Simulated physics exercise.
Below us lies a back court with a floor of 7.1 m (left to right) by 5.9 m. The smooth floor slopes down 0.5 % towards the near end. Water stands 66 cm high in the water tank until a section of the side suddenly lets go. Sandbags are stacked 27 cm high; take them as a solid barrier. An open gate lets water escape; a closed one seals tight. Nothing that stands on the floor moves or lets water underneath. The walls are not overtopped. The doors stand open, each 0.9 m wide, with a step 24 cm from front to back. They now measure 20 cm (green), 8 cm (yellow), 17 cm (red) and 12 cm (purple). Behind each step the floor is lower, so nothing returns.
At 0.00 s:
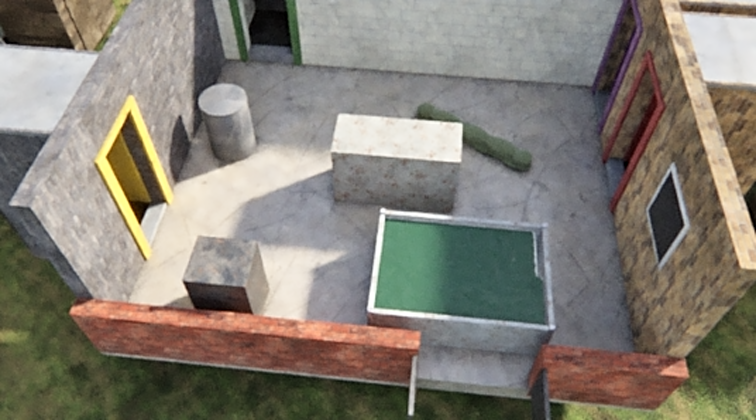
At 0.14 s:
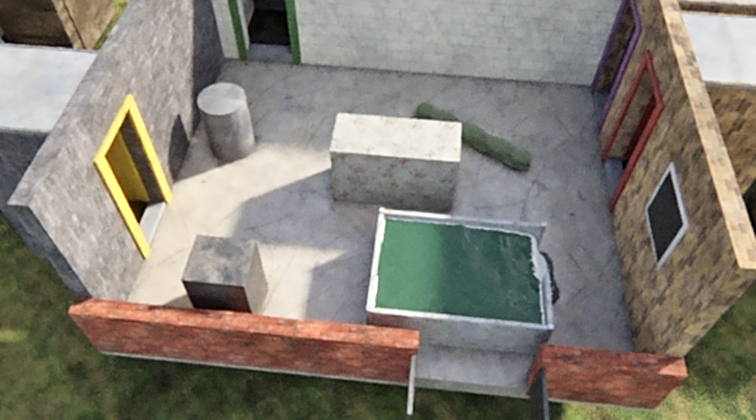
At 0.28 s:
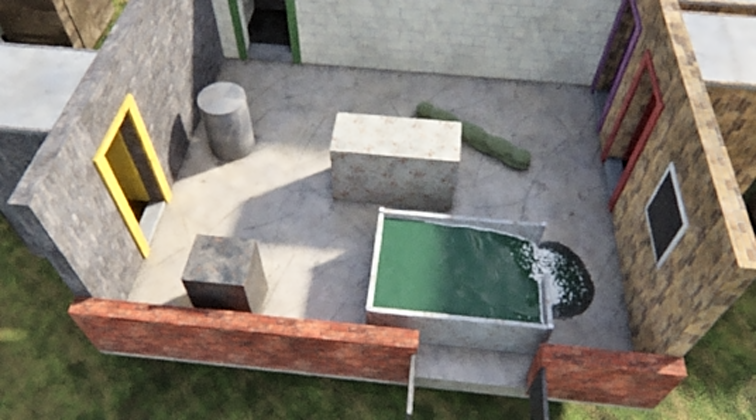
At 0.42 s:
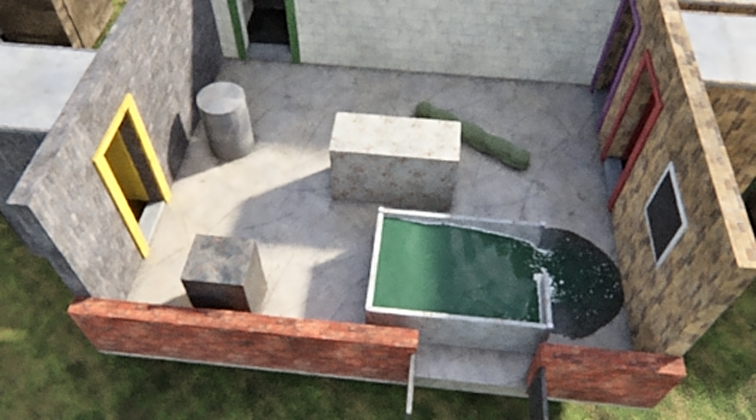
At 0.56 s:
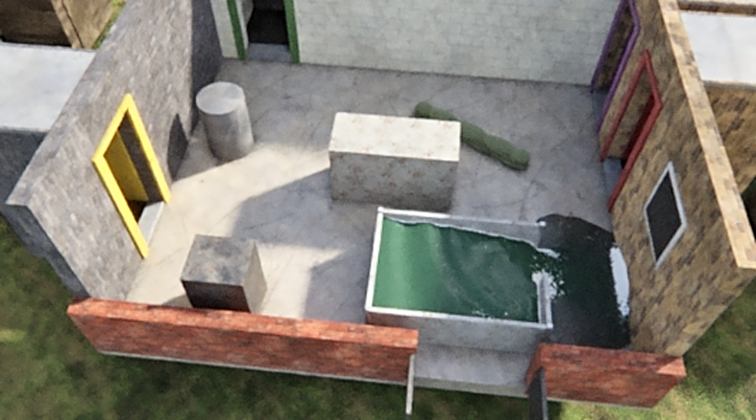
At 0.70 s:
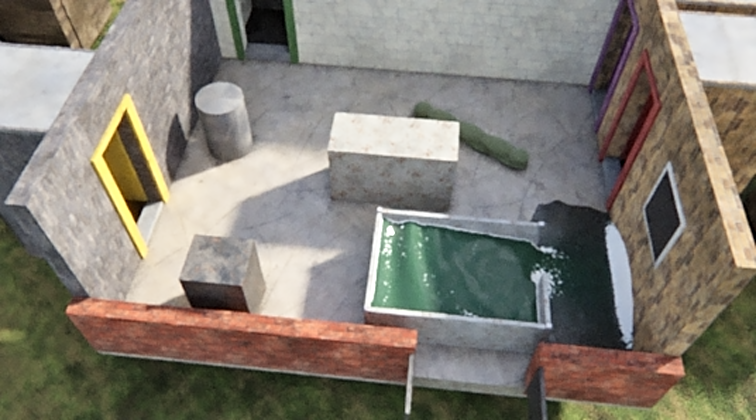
At the start, green water lies still in a rectangular tank in a walled court, beside a pale block. Water then pours through the tank's right side, foaming and spreading as a dark, rounded pool. The pool widens to the right-hand wall and stretches along it, both towards the red door and the near brick wall.
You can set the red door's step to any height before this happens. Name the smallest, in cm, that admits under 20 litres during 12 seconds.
At least 7.5 cm or so.
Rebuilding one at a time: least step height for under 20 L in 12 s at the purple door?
Roughly 11.0 cm at purple.
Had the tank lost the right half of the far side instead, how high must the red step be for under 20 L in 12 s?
Some 14.5 cm.
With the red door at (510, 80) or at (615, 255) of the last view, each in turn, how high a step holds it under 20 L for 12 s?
About 11.5 and 31 cm.
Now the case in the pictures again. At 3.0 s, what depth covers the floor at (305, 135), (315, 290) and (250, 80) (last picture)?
About 0, 0 and 0 cm.
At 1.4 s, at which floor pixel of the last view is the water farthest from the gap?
At about (595, 144).
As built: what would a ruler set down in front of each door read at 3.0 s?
In cm: Green 0, yellow 0, red 11, purple 5.
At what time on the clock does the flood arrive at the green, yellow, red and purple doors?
Arrival: Green 5.0 s, yellow 7.0 s, red 1.0 s, purple 1.6 s.
After 1.4 s water covers 10 % of the floor, deepest (40 cm) near (617, 287); 13 cm at the red door, 0 litres in over its 17 cm step.
After 3.0 s water covers 30 % of the floor, deepest (30 cm) near (615, 276); 11 cm at the red door, 0 litres in over its 17 cm step.
After 12.0 s water covers 90 % of the floor, deepest (10 cm) near (115, 328); 4 cm at the red door, 0 litres in over its 17 cm step.
At the red door as built, the water arrived by 1.0 s and peaked near 13 cm at 1.6 s.
Run again over the same 12 s with other heights there, 33 litres in over 6 cm, 8 litres over 9.5 cm. The limit of 20 litres is kept from about 7.5 cm up.
